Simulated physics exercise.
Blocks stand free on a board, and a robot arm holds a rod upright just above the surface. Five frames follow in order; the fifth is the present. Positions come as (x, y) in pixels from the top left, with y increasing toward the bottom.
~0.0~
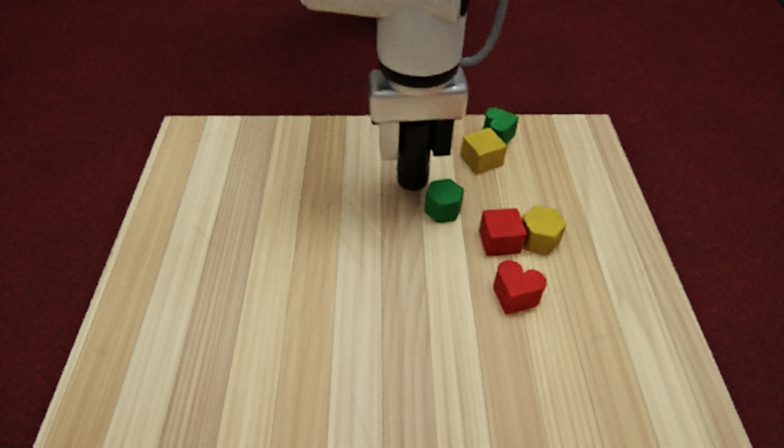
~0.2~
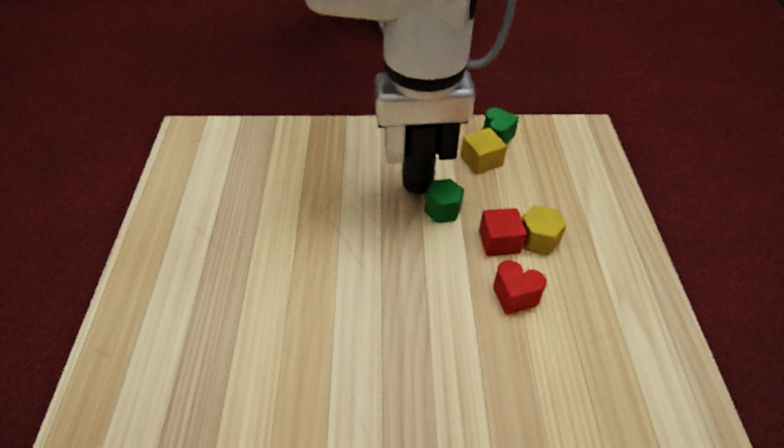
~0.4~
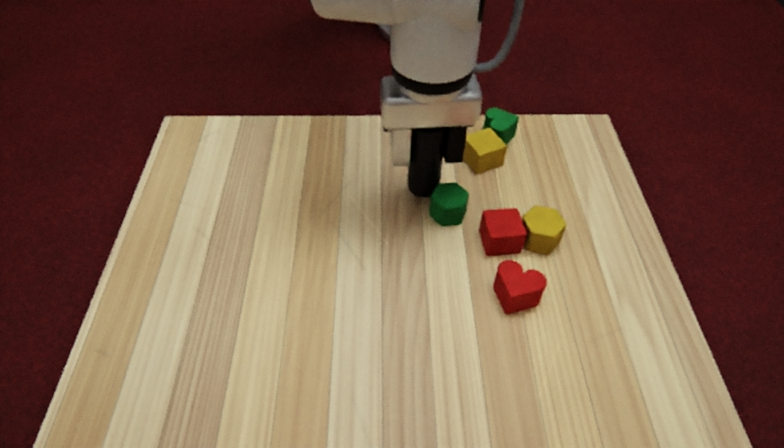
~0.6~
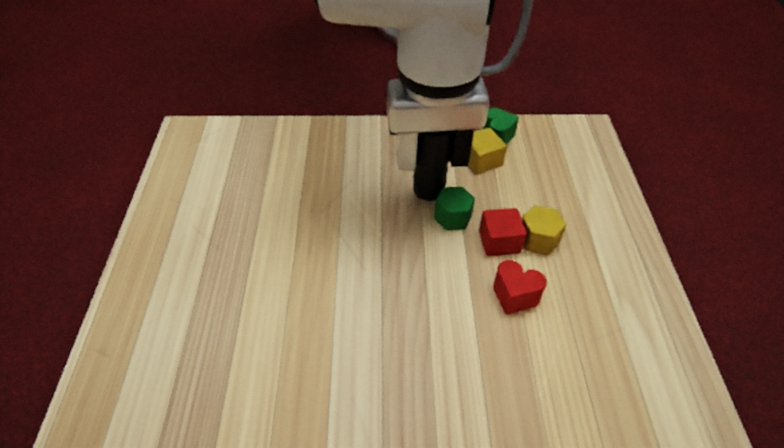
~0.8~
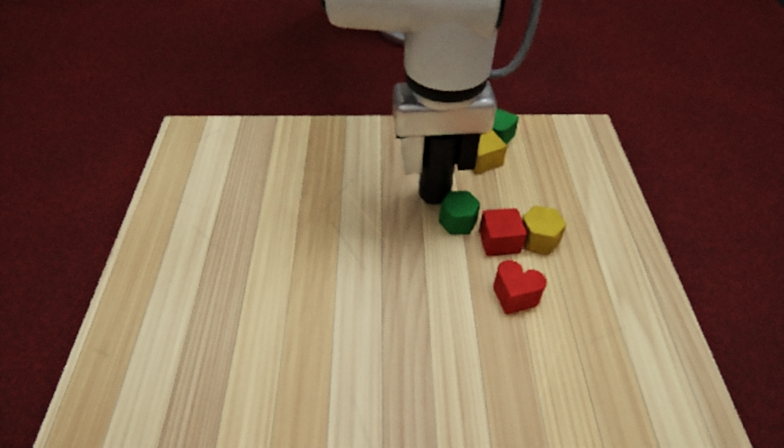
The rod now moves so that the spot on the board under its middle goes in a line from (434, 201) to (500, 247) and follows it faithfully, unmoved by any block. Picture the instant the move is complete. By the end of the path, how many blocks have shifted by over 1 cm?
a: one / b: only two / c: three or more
b
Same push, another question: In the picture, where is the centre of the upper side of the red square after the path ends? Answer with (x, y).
Most likely (535, 253).
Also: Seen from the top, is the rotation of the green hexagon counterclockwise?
No, it doesn't check out.
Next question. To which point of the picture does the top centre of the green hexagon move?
Its top face will be centred at roughly (486, 252).
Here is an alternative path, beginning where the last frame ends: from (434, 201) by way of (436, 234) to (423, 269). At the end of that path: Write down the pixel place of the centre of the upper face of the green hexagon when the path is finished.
My best guess is (474, 226).
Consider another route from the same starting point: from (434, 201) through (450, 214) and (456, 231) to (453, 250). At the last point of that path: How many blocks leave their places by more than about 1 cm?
I expect two blocks to move.
The first path, step by step. Halfway along, rod (468, 217); green hexagon (481, 232), turned 55° clockwise; red square (519, 242), turned 55° anticlockwise; yellow hexagon (549, 221).
At the end, rod (502, 240); green hexagon (486, 252), turned 95° clockwise; red square (535, 253), turned 55° anticlockwise; red heart block not moved; yellow hexagon (549, 221).
